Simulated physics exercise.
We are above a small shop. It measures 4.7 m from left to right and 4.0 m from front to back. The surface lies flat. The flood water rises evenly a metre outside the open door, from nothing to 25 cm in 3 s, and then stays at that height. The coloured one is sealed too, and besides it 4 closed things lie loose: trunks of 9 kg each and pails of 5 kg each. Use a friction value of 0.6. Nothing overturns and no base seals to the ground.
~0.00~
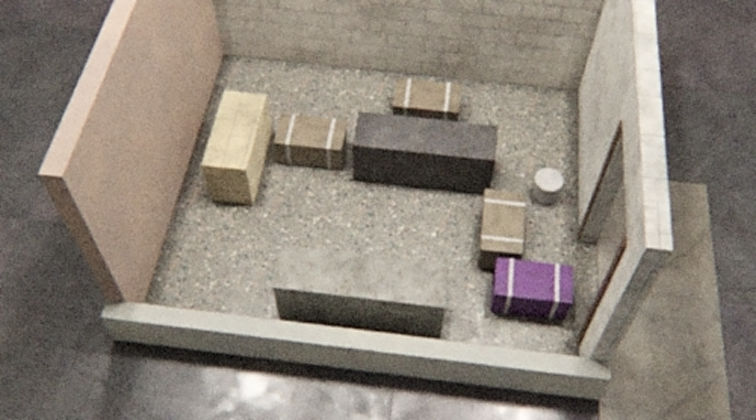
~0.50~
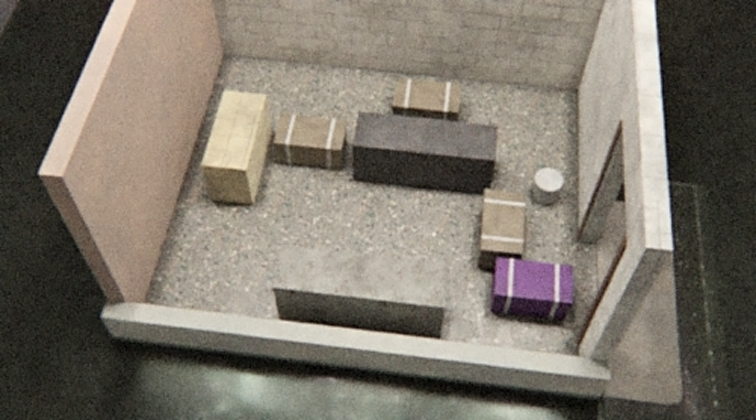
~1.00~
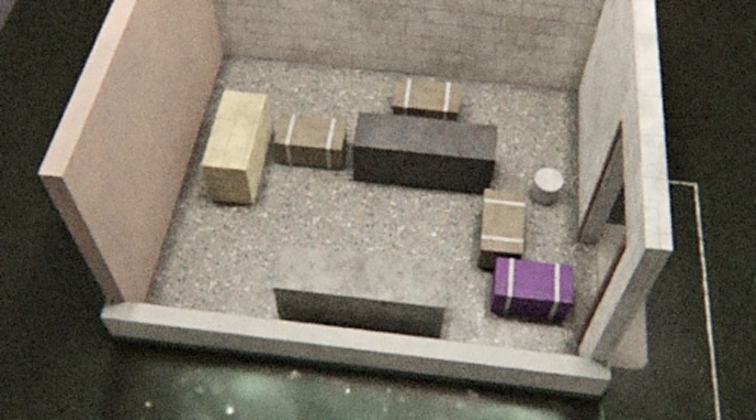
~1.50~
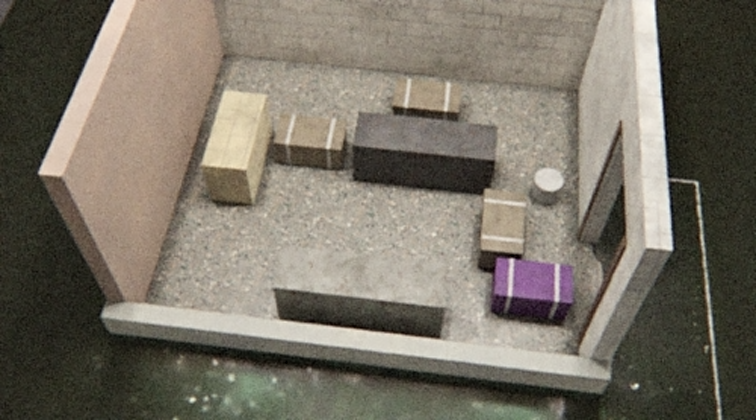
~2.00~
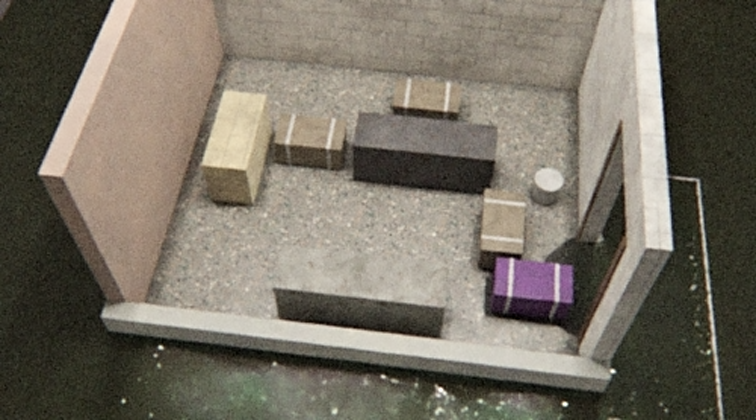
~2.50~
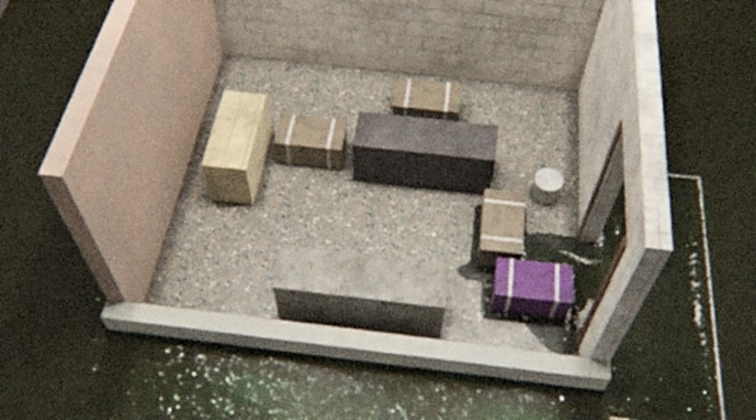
At first, a small shop seen from above holds a purple trunk, brown trunks, a pale pail and larger blocks on a dry floor. Dark water spreads around the outside walls, then creeps in through the doorway on the right and reaches the purple trunk, while none of the objects move.
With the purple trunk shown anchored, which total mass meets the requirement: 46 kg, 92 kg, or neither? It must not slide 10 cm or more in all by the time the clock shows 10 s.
The answer is only 92 kg.
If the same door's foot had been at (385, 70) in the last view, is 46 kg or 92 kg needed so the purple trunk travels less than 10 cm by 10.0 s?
Moved there, the light choice works.
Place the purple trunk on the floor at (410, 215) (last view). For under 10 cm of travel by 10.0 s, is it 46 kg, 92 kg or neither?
Looking at the loads, only the heavier keeps it.
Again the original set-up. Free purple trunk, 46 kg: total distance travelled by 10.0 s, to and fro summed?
Adding it all up, something like 250 cm.
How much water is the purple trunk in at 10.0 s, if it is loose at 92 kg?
11 cm, roughly.
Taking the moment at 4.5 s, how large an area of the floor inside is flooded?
Around 8.0 m2 of it.
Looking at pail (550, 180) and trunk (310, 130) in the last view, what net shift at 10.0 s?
In that order: 20 cm, 50 cm.
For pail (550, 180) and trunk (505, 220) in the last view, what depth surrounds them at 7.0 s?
Some 3 cm at the first, some 4 cm at the second.
After 3.5 s the purple trunk would be 14 cm from its start with 46 kg and 0 cm from its start with 92 kg; 8 cm of water round it then.
After 4.5 s the purple trunk would be 38 cm from its start with 46 kg and 0 cm from its start with 92 kg; 7 cm of water round it then.
After 7.0 s the purple trunk would be 59 cm from its start with 46 kg and 0 cm from its start with 92 kg; 10 cm of water round it then.
After 10.0 s the purple trunk would be 244 cm from its start with 46 kg and 0 cm from its start with 92 kg; 11 cm of water round it then.
